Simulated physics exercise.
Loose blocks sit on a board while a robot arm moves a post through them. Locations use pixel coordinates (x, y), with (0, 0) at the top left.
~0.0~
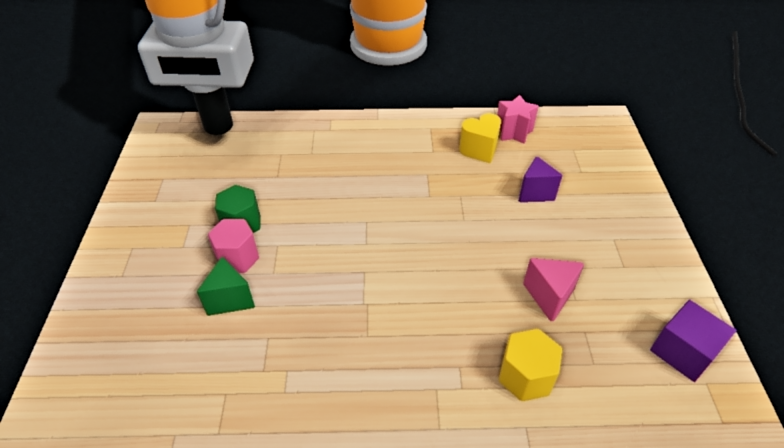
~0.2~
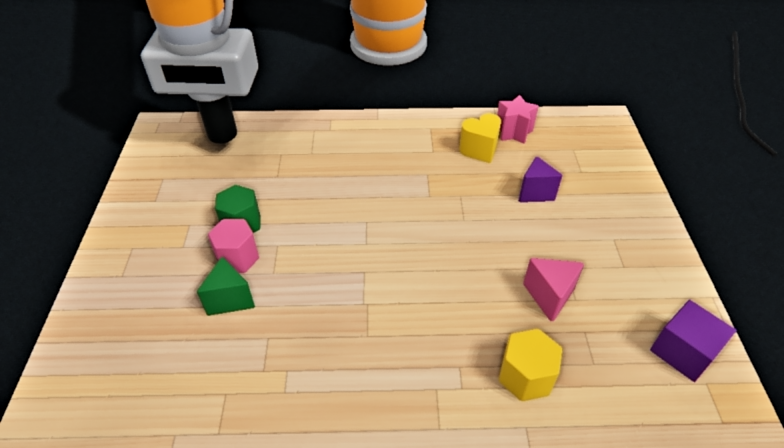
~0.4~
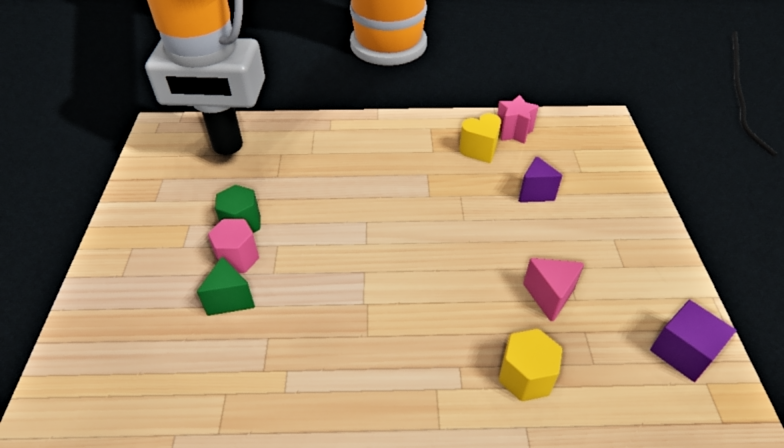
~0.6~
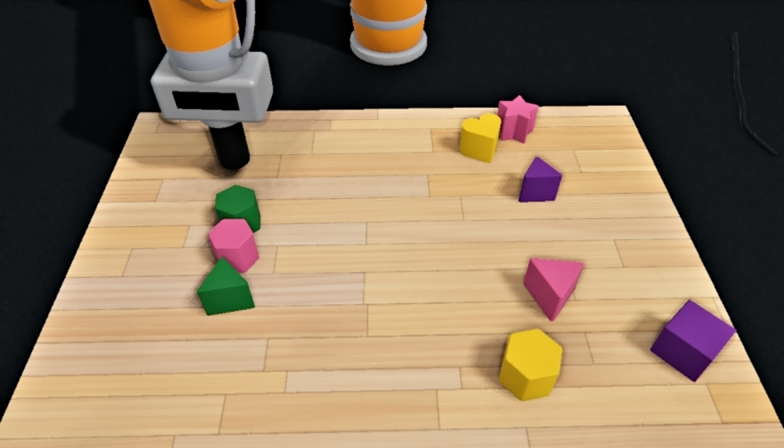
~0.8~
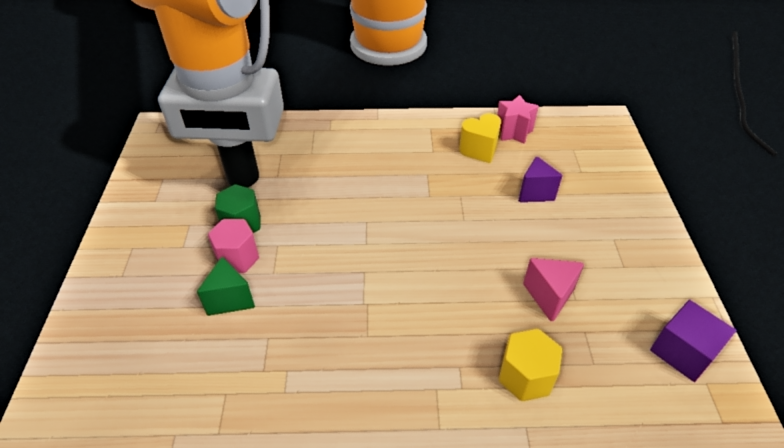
The video shows a robot arm moving its black post a short way down the left side of a wooden board, toward a green hexagonal block above pink and green ones, while all the scattered colored blocks stay still.
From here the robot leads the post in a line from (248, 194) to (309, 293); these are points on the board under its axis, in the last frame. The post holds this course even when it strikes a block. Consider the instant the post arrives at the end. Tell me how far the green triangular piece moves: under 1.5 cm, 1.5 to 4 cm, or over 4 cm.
The distance will be 1.5 to 4 cm.
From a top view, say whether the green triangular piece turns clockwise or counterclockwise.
The twist is anticlockwise.
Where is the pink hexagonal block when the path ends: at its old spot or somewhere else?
At the end of the path, the pink hexagonal block has moved off its old spot.
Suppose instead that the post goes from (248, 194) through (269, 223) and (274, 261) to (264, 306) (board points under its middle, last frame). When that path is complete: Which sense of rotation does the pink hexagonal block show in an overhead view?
It spins against the clock.
The first path, step by step. One third of the way, post (262, 210); green triangular piece (220, 292), turned 20° anticlockwise; pink hexagonal block (216, 256); green hexagonal block (233, 224), turned 45° clockwise.
Two thirds of the way, post (282, 243); green triangular piece (219, 295), turned 30° anticlockwise; pink hexagonal block (203, 262), turned 25° anticlockwise; green hexagonal block (237, 236), turned 115° clockwise.
At the end, post (306, 279); green triangular piece (219, 295), turned 30° anticlockwise; pink hexagonal block (203, 262), turned 25° anticlockwise; green hexagonal block (237, 236), turned 115° clockwise.
